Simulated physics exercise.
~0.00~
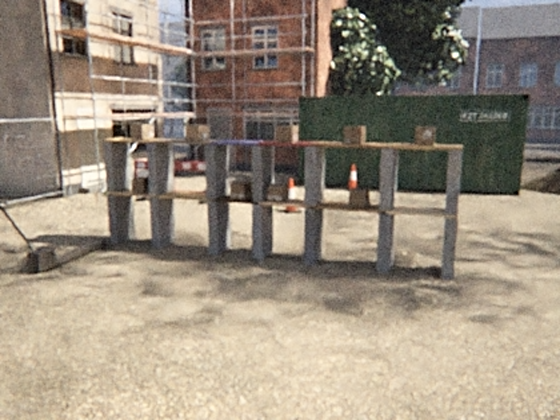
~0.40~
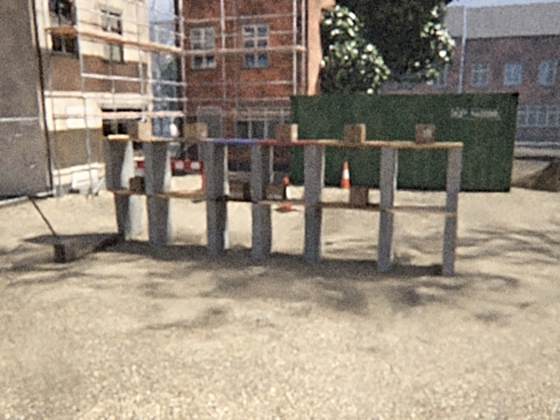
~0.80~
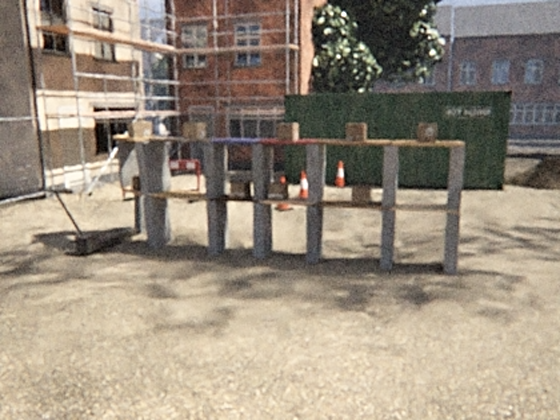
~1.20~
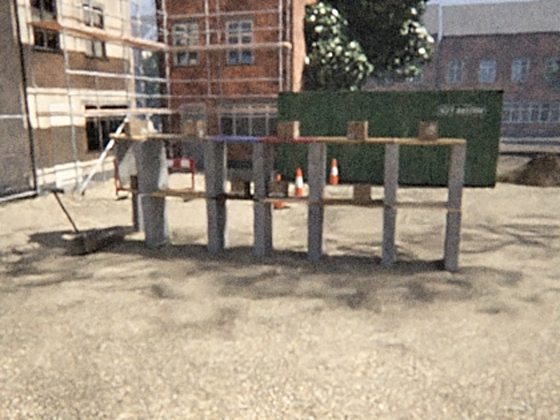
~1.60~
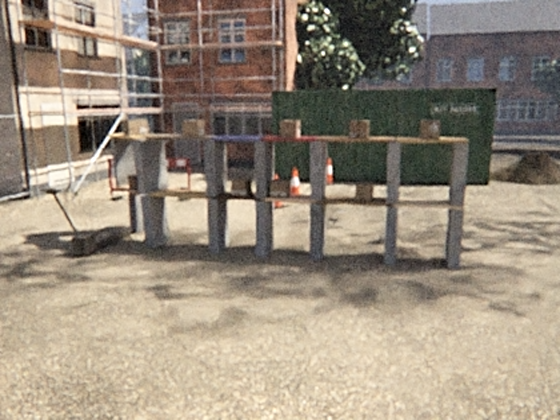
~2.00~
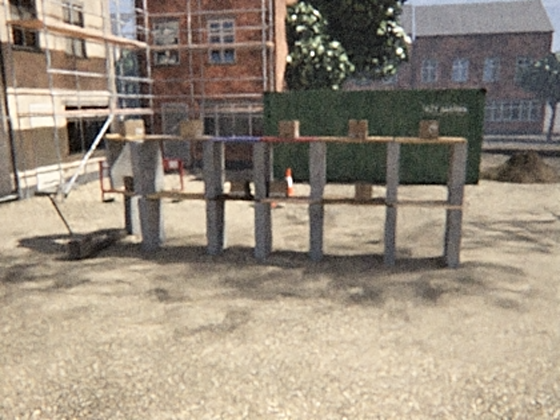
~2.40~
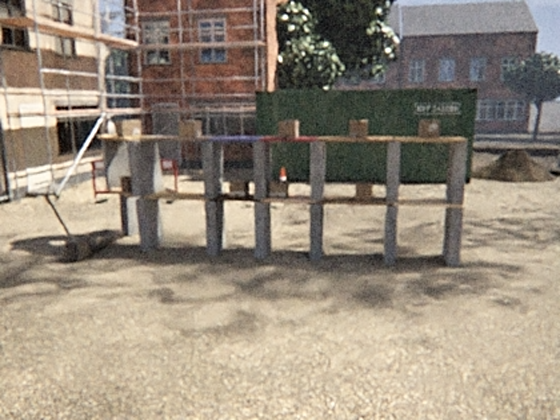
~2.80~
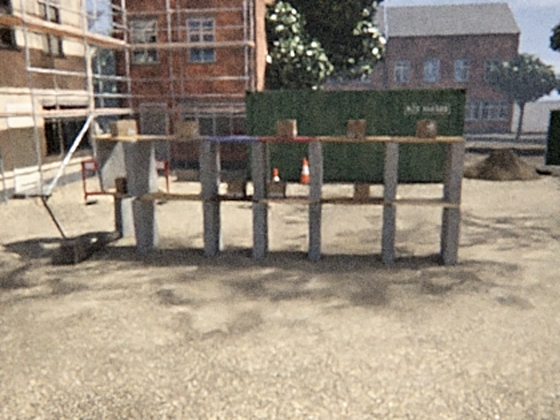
A long two-tier rack of grey blocks and boards stood in a sandy yard while a low jack at its left end slid right against the base, nudging the end blocks, then stopped, and the whole rack stayed standing as the view drifted sideways.
